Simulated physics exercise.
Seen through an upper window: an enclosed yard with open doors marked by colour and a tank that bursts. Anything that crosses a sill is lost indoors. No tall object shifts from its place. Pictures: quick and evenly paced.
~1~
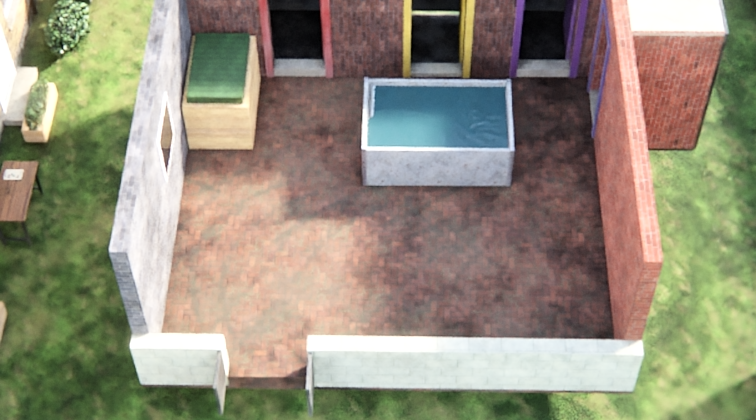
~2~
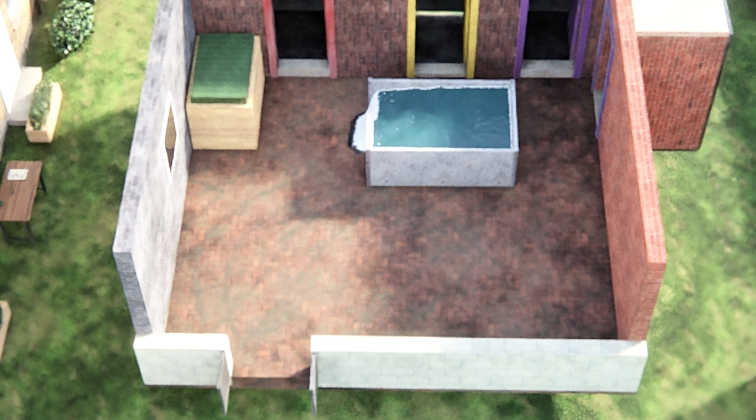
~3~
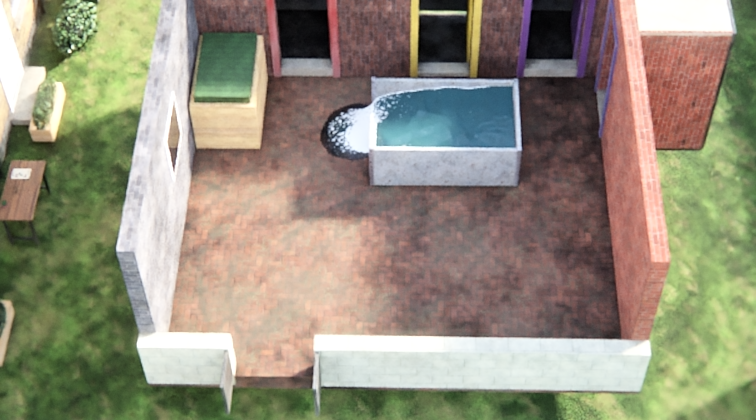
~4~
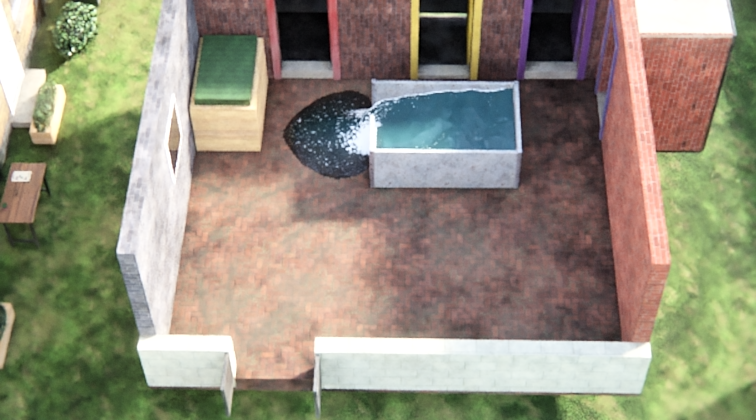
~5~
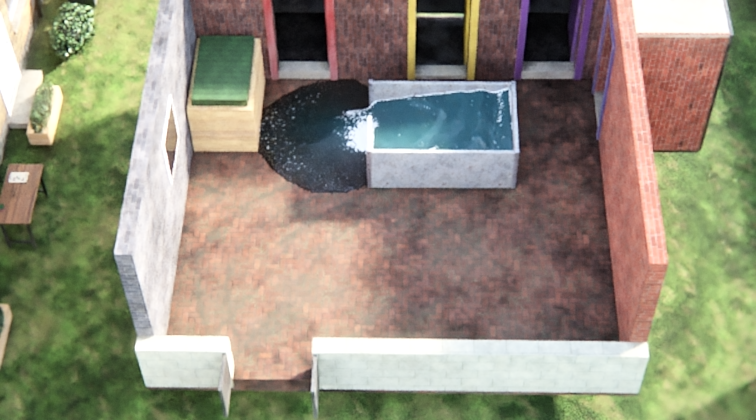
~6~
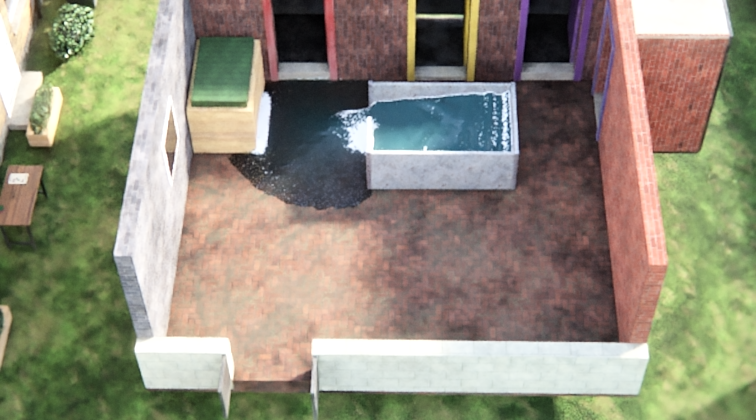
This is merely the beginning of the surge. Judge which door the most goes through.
The most goes through the red door.
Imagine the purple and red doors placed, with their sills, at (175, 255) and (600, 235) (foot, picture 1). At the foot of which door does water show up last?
I say the door marked red.
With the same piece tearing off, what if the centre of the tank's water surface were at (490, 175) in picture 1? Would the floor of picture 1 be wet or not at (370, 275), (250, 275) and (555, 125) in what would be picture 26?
Result, in order: Unaffected; affected; unaffected.
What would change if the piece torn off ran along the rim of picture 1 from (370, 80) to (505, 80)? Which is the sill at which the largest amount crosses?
The door marked yellow, I reckon.
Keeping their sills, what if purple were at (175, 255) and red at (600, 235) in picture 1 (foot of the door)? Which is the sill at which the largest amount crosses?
I'd say the biggest share comes in at the blue door.
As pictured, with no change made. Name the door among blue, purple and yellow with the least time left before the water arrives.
It is the yellow door.
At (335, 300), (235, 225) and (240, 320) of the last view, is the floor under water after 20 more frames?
Taking them in turn: Not wetted, drenched, drenched.
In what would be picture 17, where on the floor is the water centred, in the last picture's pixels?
It's close to (367, 153).
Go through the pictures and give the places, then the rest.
The tank at (438, 118) is whole and still, in the first frame.
Water pours out at (372, 122) and has run to (361, 117), in the second frame.
Water pours out at (375, 122) and has run to (327, 141), in the third frame.
The front is at (288, 135), out from the gap at (376, 125), in the fourth frame.
Water pours out at (373, 125) and has run to (263, 116), in the fifth frame.
The front is at (240, 161), out from the gap at (373, 126), in the sixth frame.
A moment on, water covers 20 % of the floor; purple door not reached, blue door not reached, red door a trickle in, yellow door not reached.
Next, water covers 25 % of the floor; purple door not reached, blue door not reached, red door some in, yellow door not reached.
Then, water covers 40 % of the floor; purple door not reached, blue door not reached, red door a lot in, yellow door wet at the sill, nothing in.
Later, water covers 60 % of the floor; purple door wet at the sill, nothing in, blue door a trickle in, red door a lot in, yellow door wet at the sill, nothing in.
In the end, water covers 95 % of the floor; purple door wet at the sill, nothing in, blue door a trickle in, red door a lot in, yellow door wet at the sill, nothing in; the red door has let in the most.
